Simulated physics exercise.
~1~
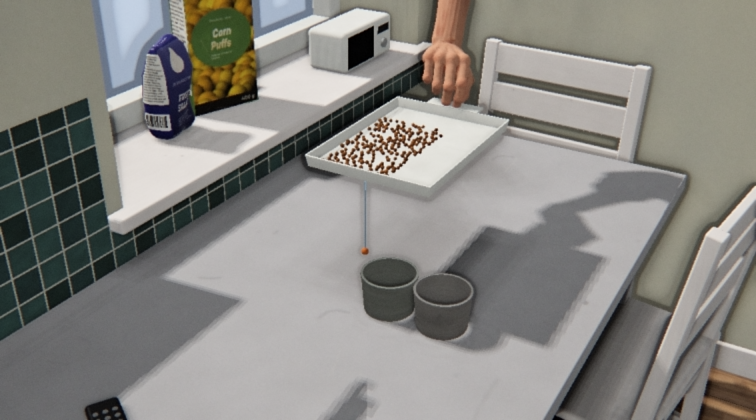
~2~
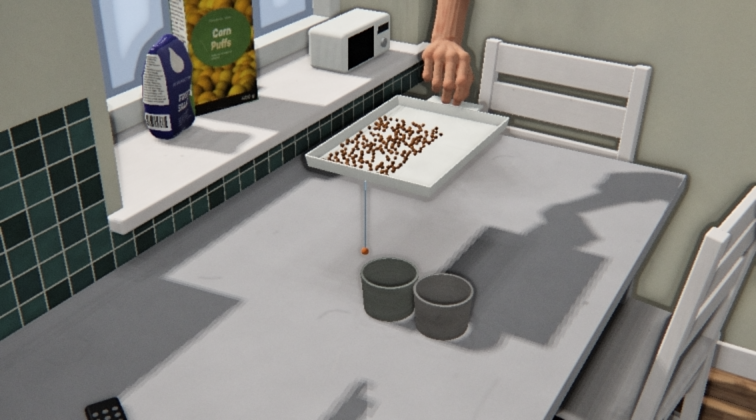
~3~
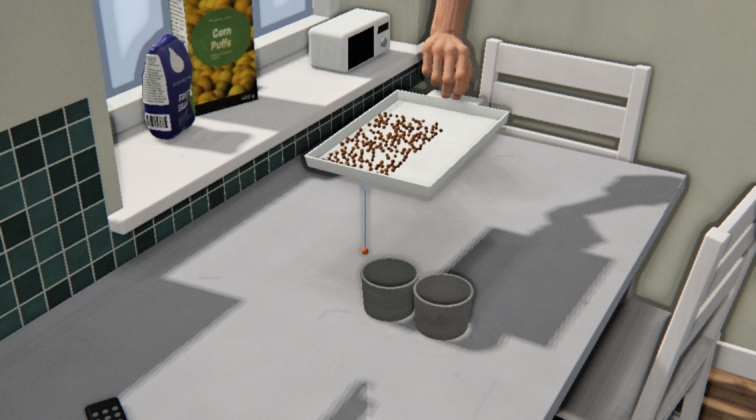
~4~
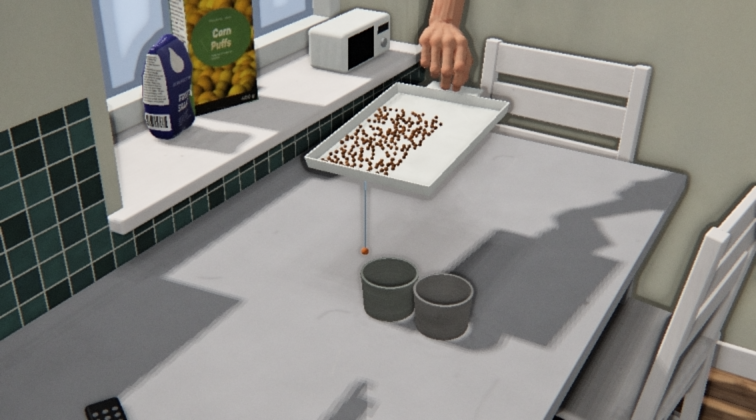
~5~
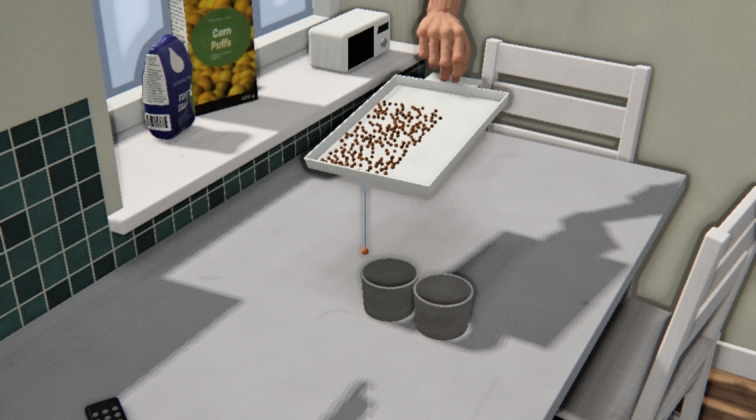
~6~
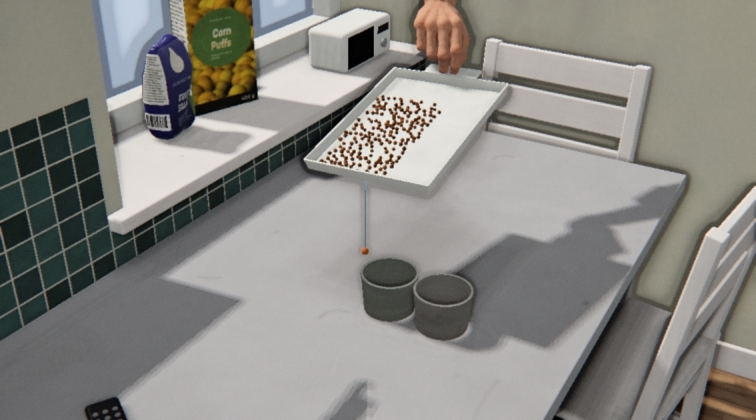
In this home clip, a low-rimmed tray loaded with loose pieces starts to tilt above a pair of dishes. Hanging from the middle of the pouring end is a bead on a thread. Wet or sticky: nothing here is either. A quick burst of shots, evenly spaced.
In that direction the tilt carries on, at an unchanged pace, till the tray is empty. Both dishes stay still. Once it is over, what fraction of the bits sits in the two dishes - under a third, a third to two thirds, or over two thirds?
The catch totals below the one-third mark.
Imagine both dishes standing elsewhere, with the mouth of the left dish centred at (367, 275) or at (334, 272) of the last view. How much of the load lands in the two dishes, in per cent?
Near 10 % and 30 %.
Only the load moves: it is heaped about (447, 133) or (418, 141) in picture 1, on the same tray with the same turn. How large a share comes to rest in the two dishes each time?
Near 0 % and 0 %.
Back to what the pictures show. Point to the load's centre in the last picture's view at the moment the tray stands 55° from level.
The load is centred near (340, 156).
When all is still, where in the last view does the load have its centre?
I'd say the middle ends up at about (296, 298).
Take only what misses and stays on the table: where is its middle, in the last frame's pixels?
Roughly pixel (296, 298).
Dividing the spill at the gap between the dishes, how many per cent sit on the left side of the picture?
100 per cent, about.
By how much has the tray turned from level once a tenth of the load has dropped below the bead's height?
The tilt then is about 105°.
Soon, tray tipped steeply; nearly all on the tray; a stray few outside both; a stray few in the air.
A while on, tray tipped right over; nearly all on the tray; a stray few outside both; a stray few in the air.
Towards the end, tray tipped past a quarter turn; all outside both.
Finally, tray tipped past a quarter turn; none in the right dish; none in the left dish; all outside both.
